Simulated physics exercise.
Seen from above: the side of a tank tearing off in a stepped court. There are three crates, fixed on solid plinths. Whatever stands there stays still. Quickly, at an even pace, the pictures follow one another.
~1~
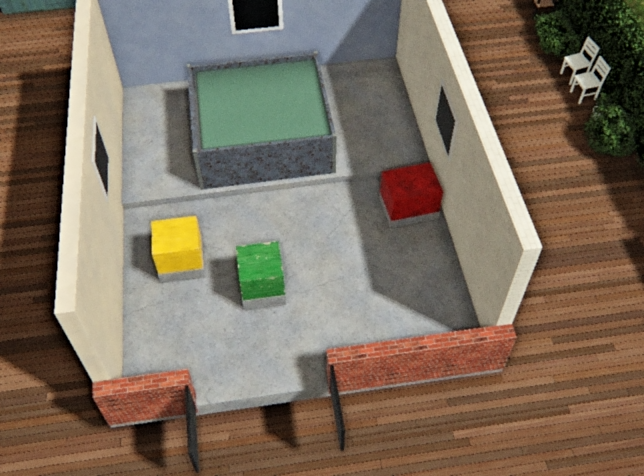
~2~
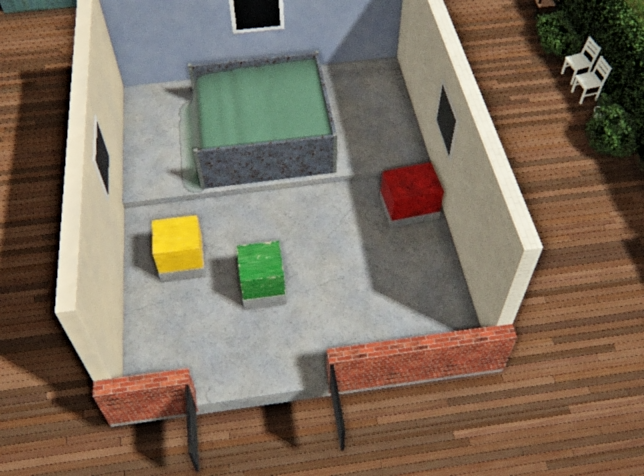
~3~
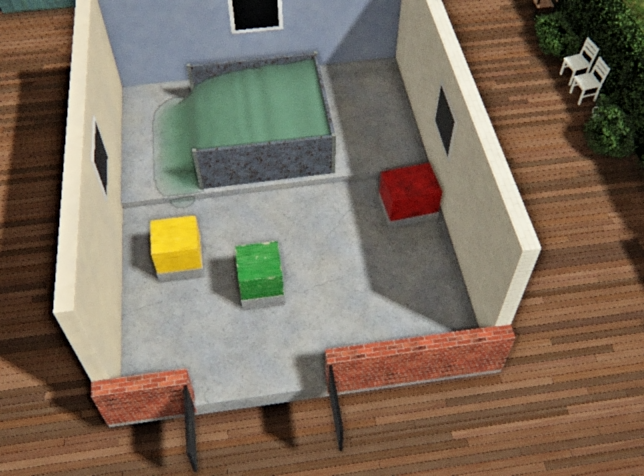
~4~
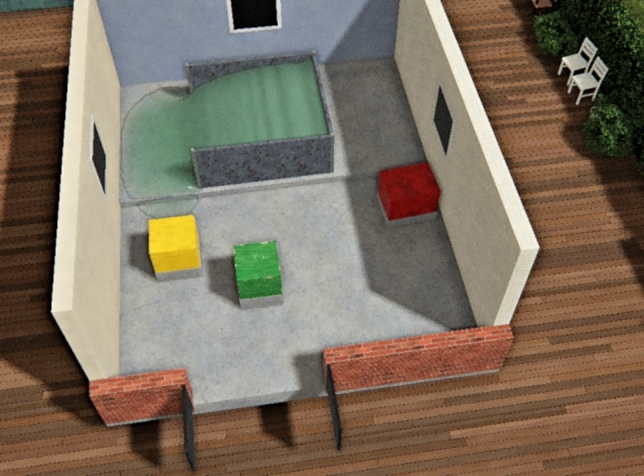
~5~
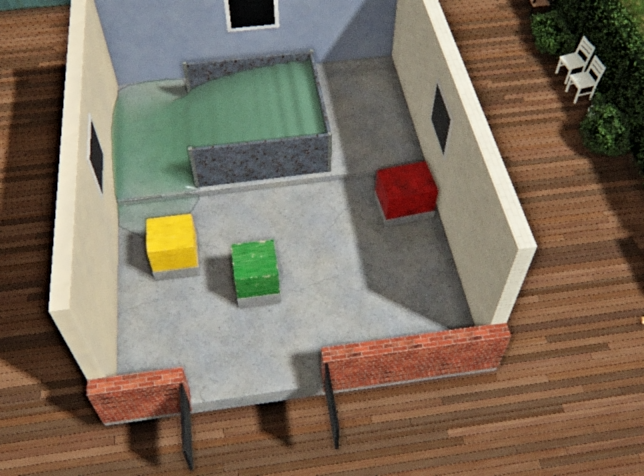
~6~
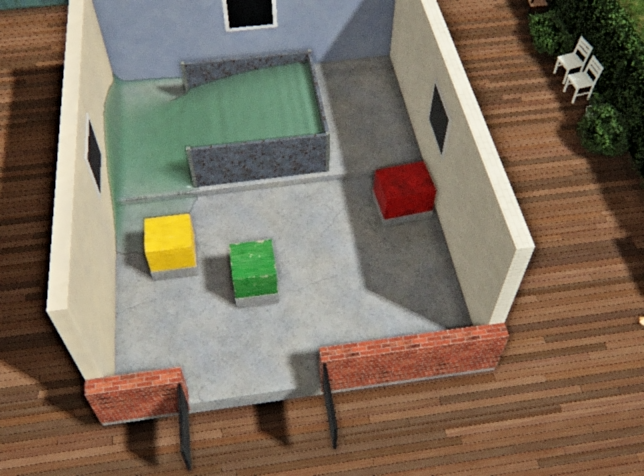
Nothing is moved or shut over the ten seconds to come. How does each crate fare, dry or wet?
In order: The yellow crate is not above the water. The green crate stays above the water. The red crate is not above the water.
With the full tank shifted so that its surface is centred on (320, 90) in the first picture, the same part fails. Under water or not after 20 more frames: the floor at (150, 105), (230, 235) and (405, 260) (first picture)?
As listed: Awash, under water, clear.
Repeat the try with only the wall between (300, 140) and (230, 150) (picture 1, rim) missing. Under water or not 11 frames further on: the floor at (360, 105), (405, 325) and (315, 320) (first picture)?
Unwetted / soaked / soaked.
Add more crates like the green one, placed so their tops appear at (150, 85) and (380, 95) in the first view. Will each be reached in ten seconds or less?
Is reached, then stays clear.
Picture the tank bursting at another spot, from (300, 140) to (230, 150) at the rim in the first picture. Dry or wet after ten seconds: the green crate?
One at a time, the green crate has been flooded.
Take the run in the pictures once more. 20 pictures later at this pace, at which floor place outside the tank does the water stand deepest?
I'd say near (389, 61).
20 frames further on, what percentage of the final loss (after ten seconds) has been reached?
Close to 15 per cent, I'd say.
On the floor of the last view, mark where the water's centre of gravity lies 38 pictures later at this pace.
I'd say near (269, 197).
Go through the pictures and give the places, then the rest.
In the first frame, still water in the open tank at (259, 103).
In the second frame, the front is at (194, 188), out from the gap at (199, 133).
In the third frame, the front is at (169, 196), out from the gap at (198, 134).
In the fourth frame, water pours out at (197, 135) and has run to (163, 217).
In the fifth frame, water pours out at (194, 134) and has run to (122, 223).
In the sixth frame, water pours out at (192, 134) and has run to (117, 248).
A moment on, water covers 20 % of the floor; the yellow crate water round its plinth, the green crate not reached, the red crate not reached.
Next, water covers 35 % of the floor; the yellow crate water round its plinth, the green crate not reached, the red crate not reached.
Then, water covers 70 % of the floor; the yellow crate water round its plinth, the green crate water round its plinth, the red crate water round its plinth.
Later, water covers 100 % of the floor; the yellow crate water round its plinth, the green crate water round its plinth, the red crate water round its plinth.
In the end, water covers 100 % of the floor; the yellow crate was topped, the green crate stayed above the water, the red crate was topped.
